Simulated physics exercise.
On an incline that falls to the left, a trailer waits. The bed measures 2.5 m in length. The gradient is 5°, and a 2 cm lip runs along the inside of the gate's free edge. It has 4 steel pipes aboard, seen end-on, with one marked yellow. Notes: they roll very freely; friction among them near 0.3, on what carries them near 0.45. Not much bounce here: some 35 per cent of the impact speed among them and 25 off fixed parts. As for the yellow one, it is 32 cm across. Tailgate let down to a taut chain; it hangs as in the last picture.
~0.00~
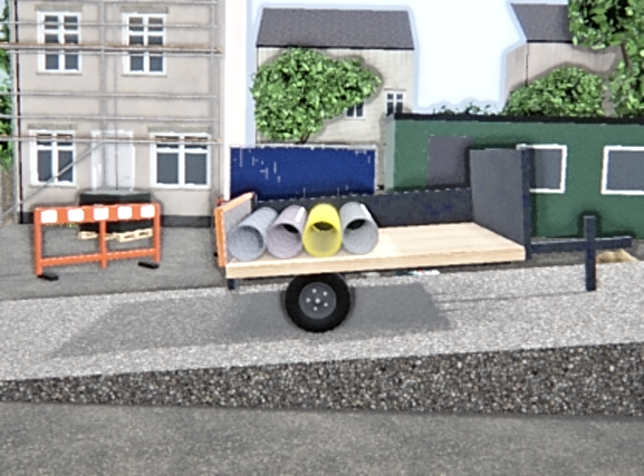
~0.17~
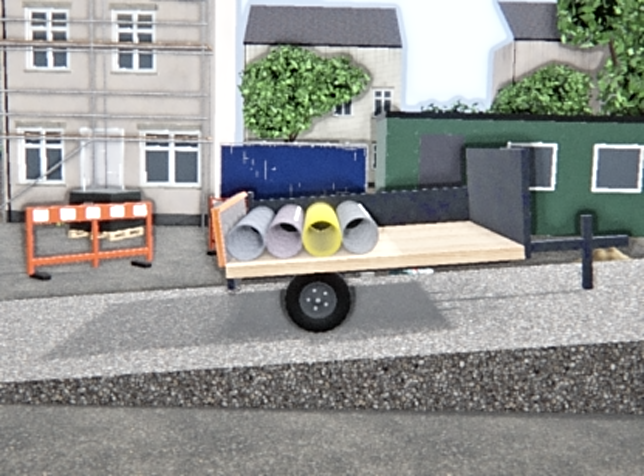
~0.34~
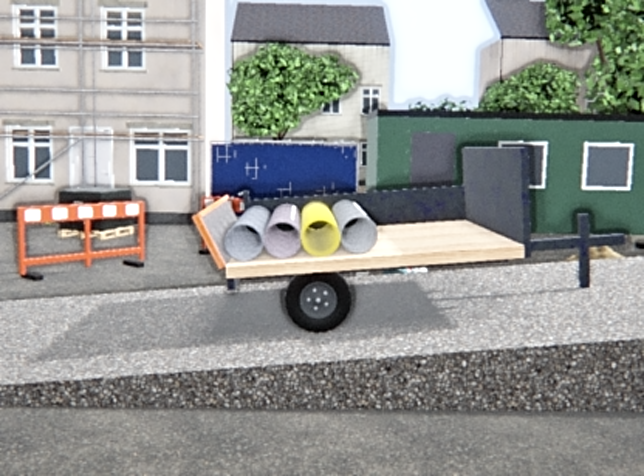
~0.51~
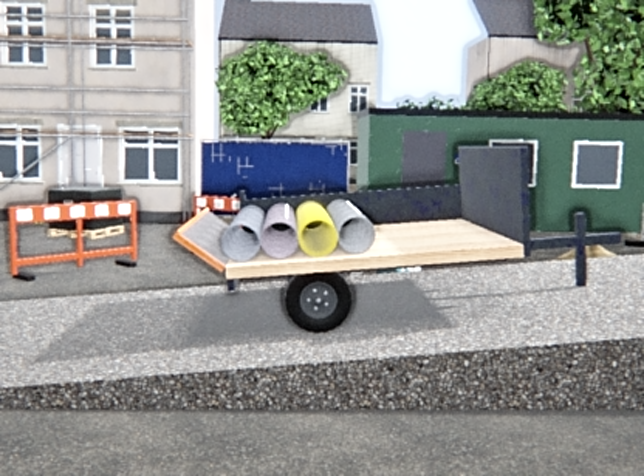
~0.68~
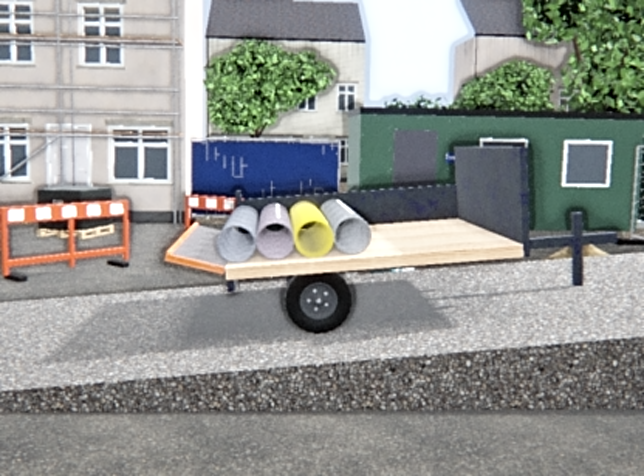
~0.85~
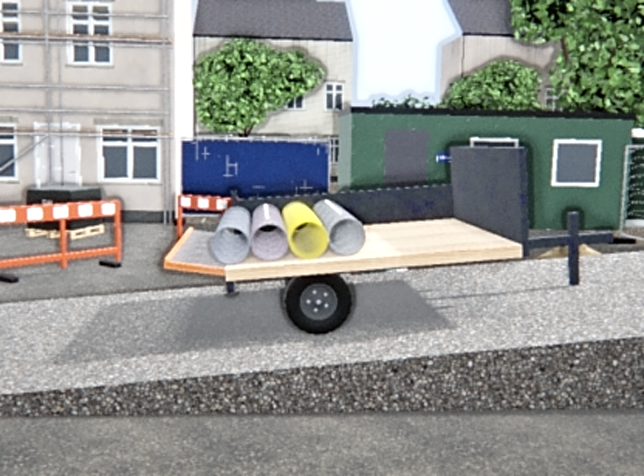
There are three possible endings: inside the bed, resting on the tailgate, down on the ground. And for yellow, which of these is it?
Inside the bed.
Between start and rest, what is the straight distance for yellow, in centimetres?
The yellow one comes to about 40.
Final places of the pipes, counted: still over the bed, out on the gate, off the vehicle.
The numbers run 3, 1, 0 in that sequence.
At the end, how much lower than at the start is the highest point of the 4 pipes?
Some 5 centimetres.
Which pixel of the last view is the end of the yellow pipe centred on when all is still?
My best guess is somewhere around (269, 243).
Then, 1.3 s in, yellow is on the bed, 55 cm short of the hinge, rolling left; 0 of 4 are out.
Then, 1.6 s in, yellow is on the bed, 50 cm short of the hinge, rolling left; 0 of 4 are out.
Then, 2.1 s in, yellow is on the bed, 40 cm short of the hinge, rolling left; 0 of 4 are out.
In the end (2.6 s), yellow is on the bed, 35 cm short of the hinge; 0 of 4 are out.
